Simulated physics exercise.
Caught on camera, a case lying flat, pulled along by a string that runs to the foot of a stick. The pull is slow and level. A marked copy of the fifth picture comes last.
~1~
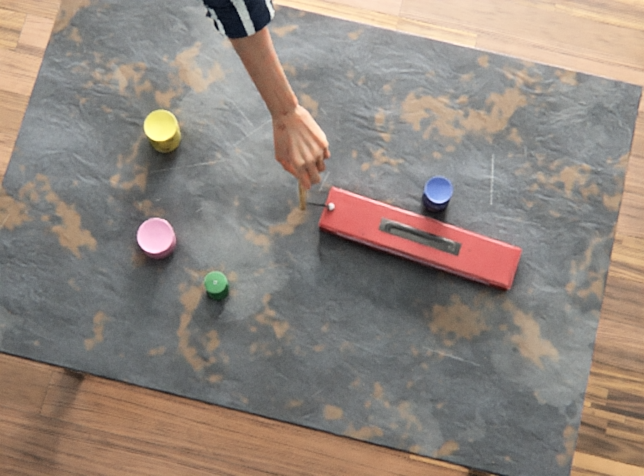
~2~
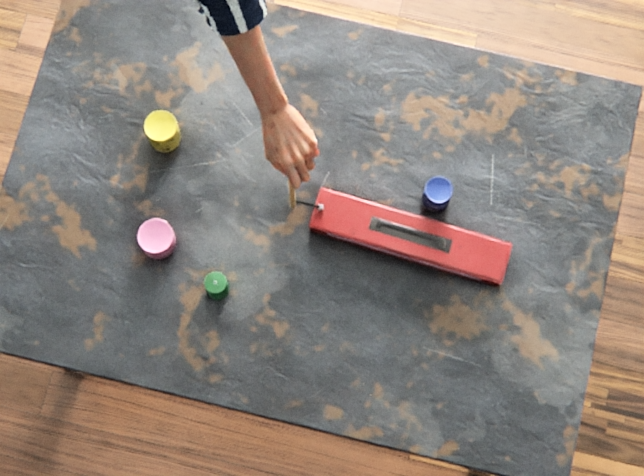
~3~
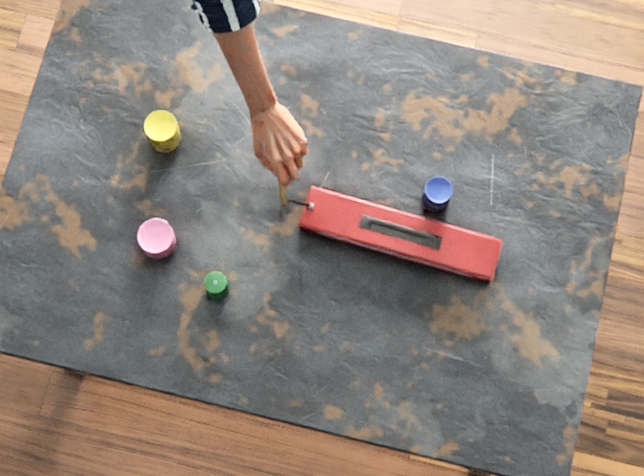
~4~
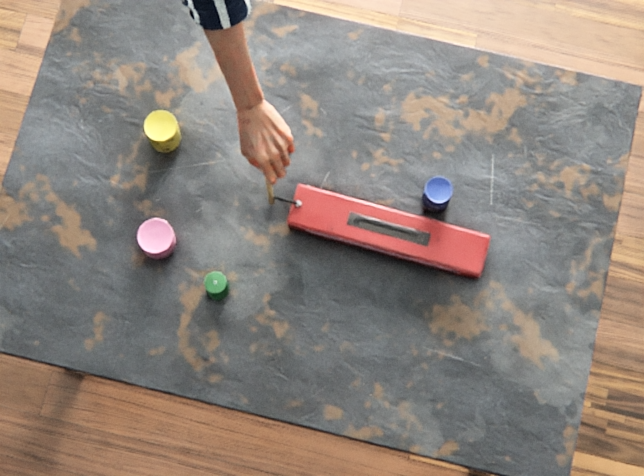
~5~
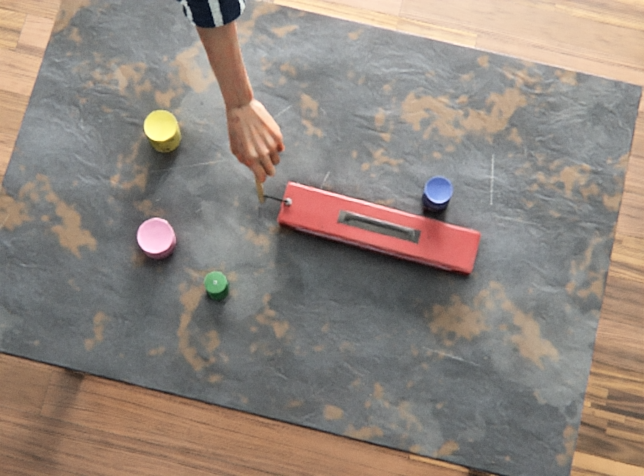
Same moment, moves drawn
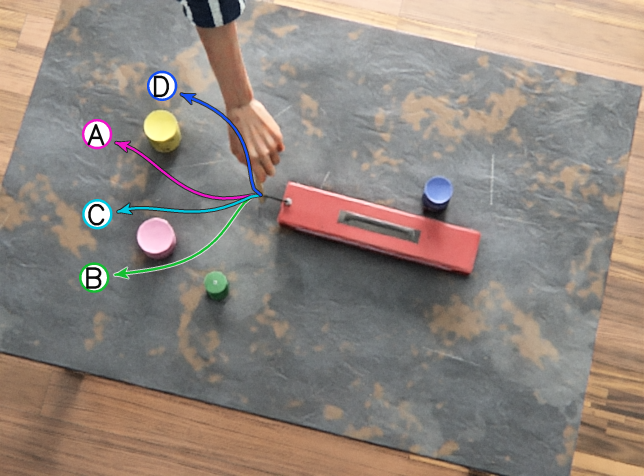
On a dark, patchy tabletop, a hand in a striped sleeve holds a small stick and slowly pulls a red case leftward by a string, while the yellow, pink, green and blue containers around it stay still.
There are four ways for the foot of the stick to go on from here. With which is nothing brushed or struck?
Line D does it.
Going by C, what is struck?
It is the pink tub.
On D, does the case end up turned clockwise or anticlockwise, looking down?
It turns clockwise.
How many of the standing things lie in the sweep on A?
It touches one.
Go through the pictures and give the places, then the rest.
In the first picture, blue jar (437, 195); green candle (217, 286); pink tub (157, 239).
In the second picture, red case (411, 235); blue jar (437, 195).
In the third picture, red case (401, 232); pink tub (157, 239).
In the fourth picture, red case (389, 229); blue jar (437, 195).
In the fifth picture, red case (379, 227); pink tub (157, 239); yellow jar (163, 132); blue jar (437, 195).
On the marked copy, A from (261, 195) via (178, 183) to (116, 143); B from (261, 195) via (200, 253) to (115, 275); C from (261, 195) via (186, 211) to (118, 212); D from (261, 195) via (235, 128) to (181, 94).
With D. Early on, foot of the stick (246, 152), middle of the case (350, 210).
Further on, foot of the stick (217, 112), middle of the case (312, 181).
At the end, foot of the stick (179, 94), middle of the case (277, 158); nothing has been touched.
As for the rest, A meets the yellow jar; B meets the blue jar, green candle and pink tub; C meets the pink tub.
